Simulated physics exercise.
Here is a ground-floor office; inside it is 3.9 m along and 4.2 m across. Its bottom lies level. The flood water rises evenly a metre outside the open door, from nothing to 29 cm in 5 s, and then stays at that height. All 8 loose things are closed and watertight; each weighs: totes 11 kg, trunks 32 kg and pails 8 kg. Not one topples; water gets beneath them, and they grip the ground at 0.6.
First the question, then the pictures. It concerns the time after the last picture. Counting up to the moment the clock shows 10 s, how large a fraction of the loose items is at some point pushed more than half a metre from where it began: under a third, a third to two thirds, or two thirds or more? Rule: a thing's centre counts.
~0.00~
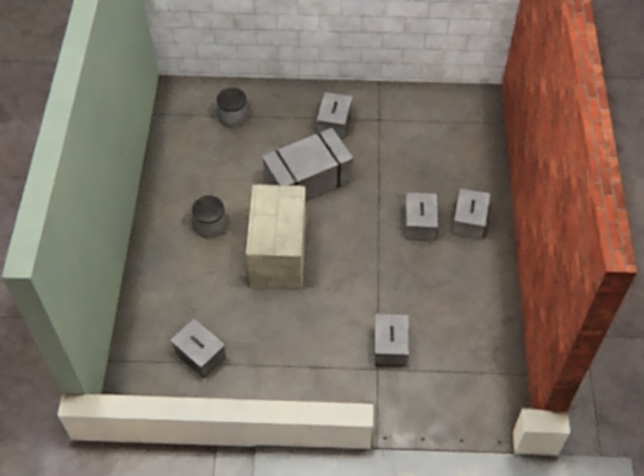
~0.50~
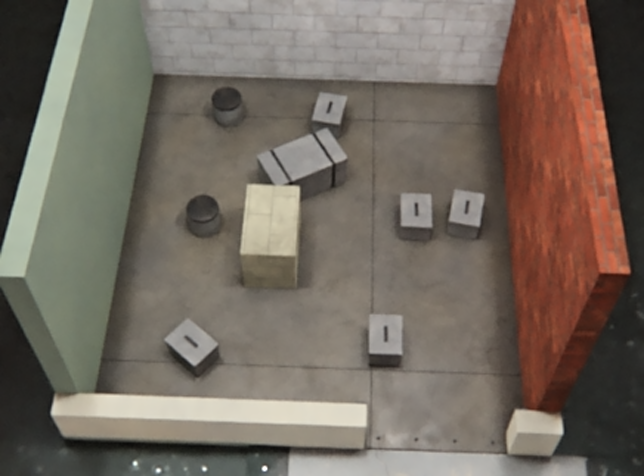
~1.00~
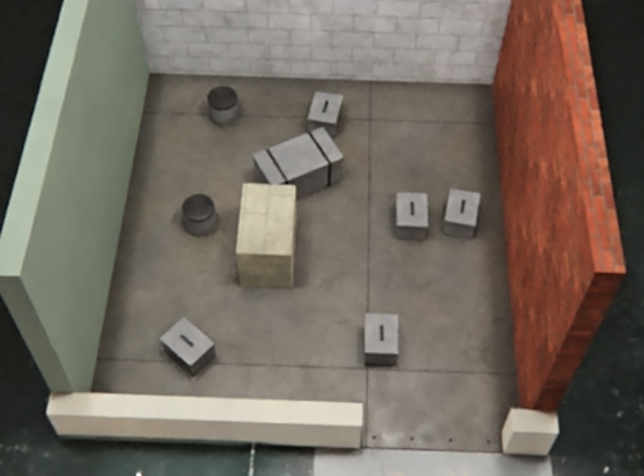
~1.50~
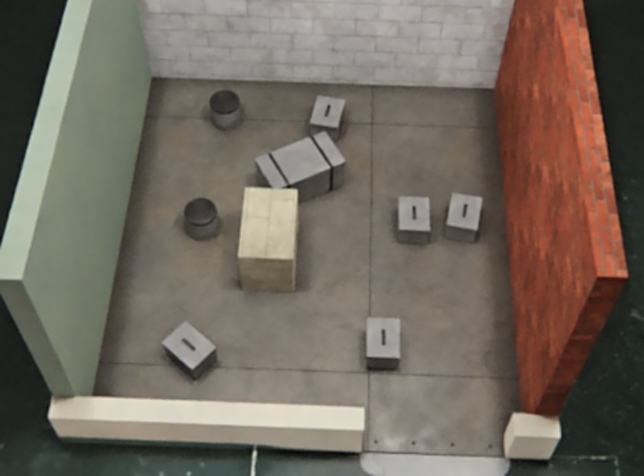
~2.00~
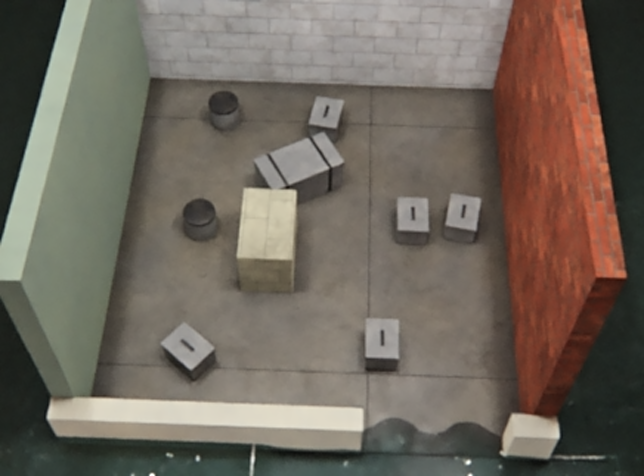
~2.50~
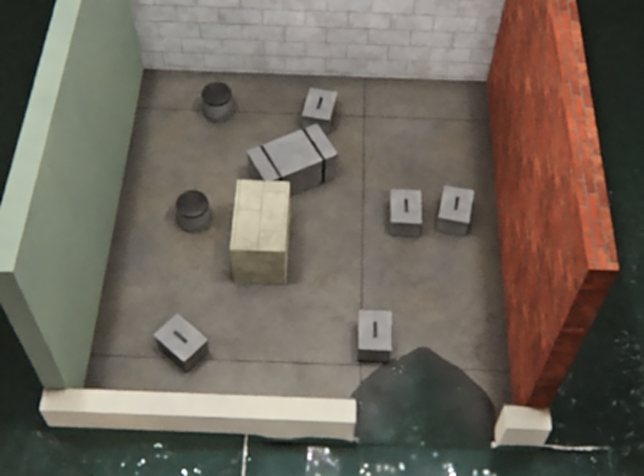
Going by this, the fraction will be in the top third.
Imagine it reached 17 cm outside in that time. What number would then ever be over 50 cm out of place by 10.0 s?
In that case the number is 2.
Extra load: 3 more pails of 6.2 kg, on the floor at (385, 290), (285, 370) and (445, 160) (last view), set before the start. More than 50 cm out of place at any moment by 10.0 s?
Result by item, in order: Beyond the cutoff, inside the cutoff, beyond the cutoff.
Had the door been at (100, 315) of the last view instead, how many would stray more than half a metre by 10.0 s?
You'd get 6 in that case.
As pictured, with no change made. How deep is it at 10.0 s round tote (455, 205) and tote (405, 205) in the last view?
Depths: Near 21 cm, then near 19 cm.
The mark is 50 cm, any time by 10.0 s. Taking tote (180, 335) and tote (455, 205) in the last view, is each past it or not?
Taking them in order, the first is below the mark and the second is above the mark.
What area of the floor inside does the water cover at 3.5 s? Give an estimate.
My estimate is roughly 3.0 m2.
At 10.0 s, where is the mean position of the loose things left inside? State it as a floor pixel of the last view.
Mean floor pixel: About (189, 187).
After 3.5 s 0 of 8 are over 50 cm from their spots; 0 afloat.
After 4.5 s 0 of 8 are over 50 cm from their spots; 0 afloat.
After 7.0 s 3 of 8 are over 50 cm from their spots; 3 afloat.
After 10.0 s 6 of 8 are over 50 cm from their spots, and 6 have been at some point; 6 afloat.
